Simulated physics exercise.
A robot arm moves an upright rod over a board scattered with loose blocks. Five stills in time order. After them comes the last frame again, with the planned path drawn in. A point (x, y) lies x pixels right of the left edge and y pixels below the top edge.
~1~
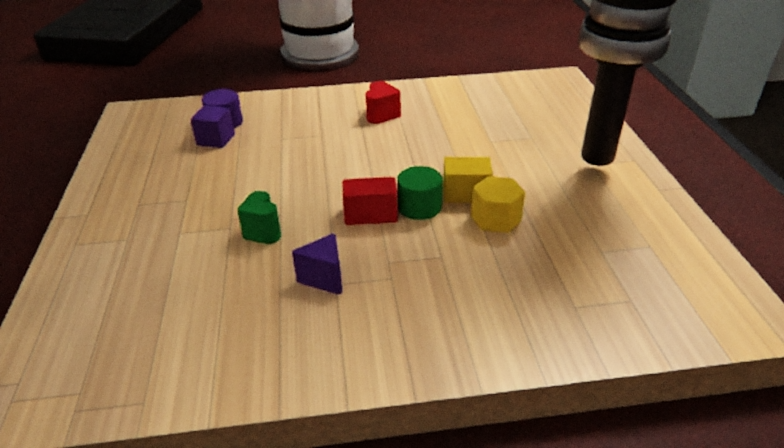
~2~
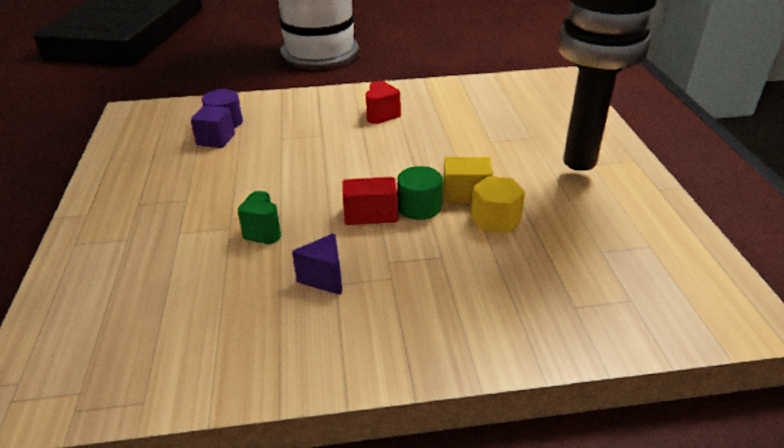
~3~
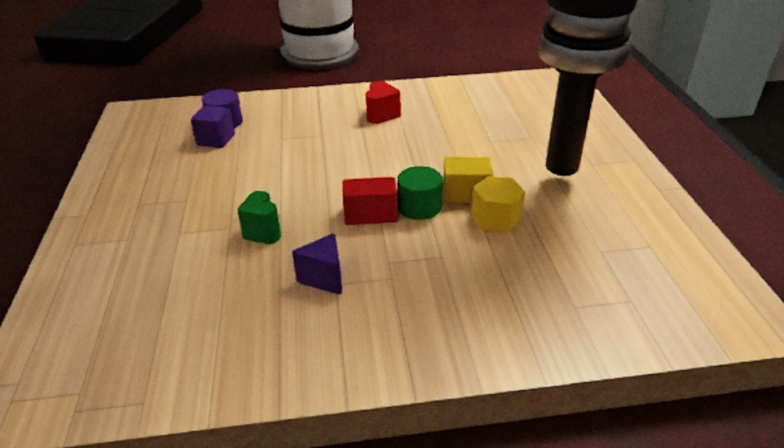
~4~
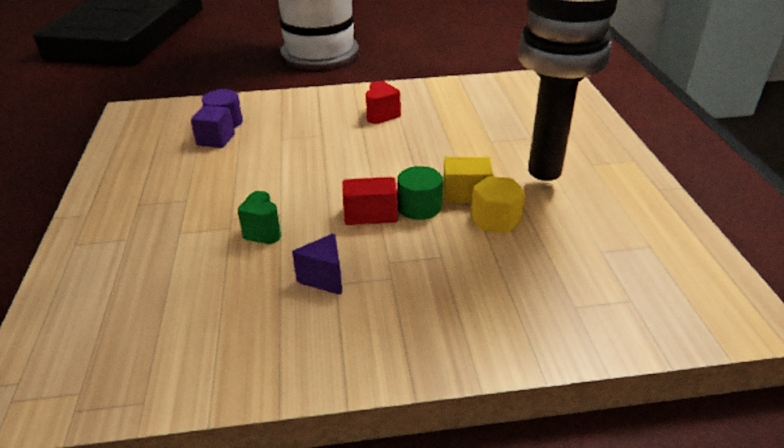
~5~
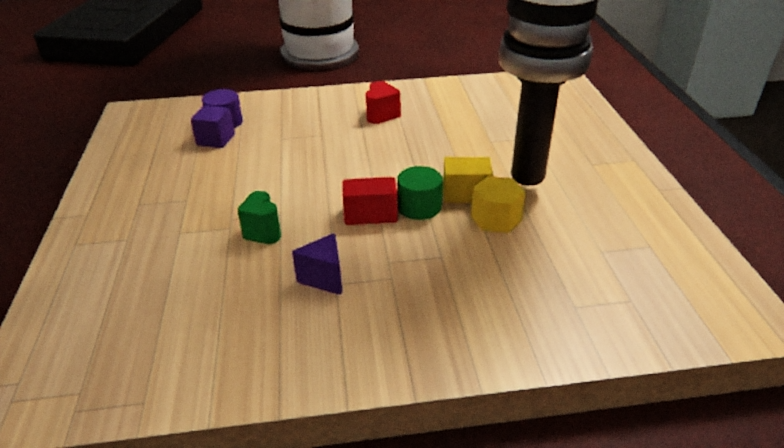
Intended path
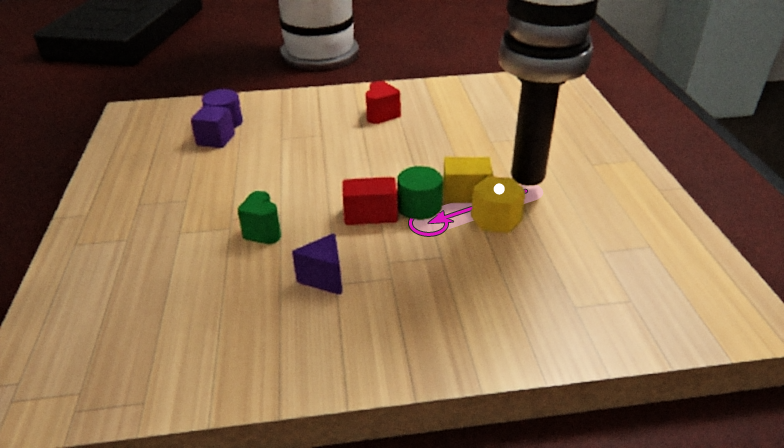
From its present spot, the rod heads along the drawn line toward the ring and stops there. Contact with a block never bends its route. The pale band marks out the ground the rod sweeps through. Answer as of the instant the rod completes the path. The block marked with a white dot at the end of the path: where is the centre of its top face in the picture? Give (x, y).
In the picture, that point is around (487, 205).
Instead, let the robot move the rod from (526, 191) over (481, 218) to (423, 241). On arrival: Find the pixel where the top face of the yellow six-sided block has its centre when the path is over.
It should be at about (456, 232).
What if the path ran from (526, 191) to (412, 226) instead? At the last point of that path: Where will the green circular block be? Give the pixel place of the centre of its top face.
In the picture, it is at (400, 174).
Path on the board, from (526, 191) to (428, 223); the dot is on the yellow six-sided block.
The first path, step by step. One third of the way, rod at (495, 188); red oblong block at (361, 187); green circular block at (410, 177); yellow oblong block at (456, 165), turned 20° clockwise; yellow six-sided block at (494, 196).
Two thirds of the way, rod at (462, 198); red oblong block at (360, 188); green circular block at (407, 176); yellow oblong block at (439, 163), turned 50° clockwise; yellow six-sided block at (487, 205), turned 30° anticlockwise.
At the end, rod at (429, 209); green heart-shaped block in place; red oblong block at (357, 187), turned 15° anticlockwise; green circular block at (403, 175); yellow oblong block at (438, 163), turned 55° clockwise; yellow six-sided block at (487, 205), turned 35° anticlockwise.
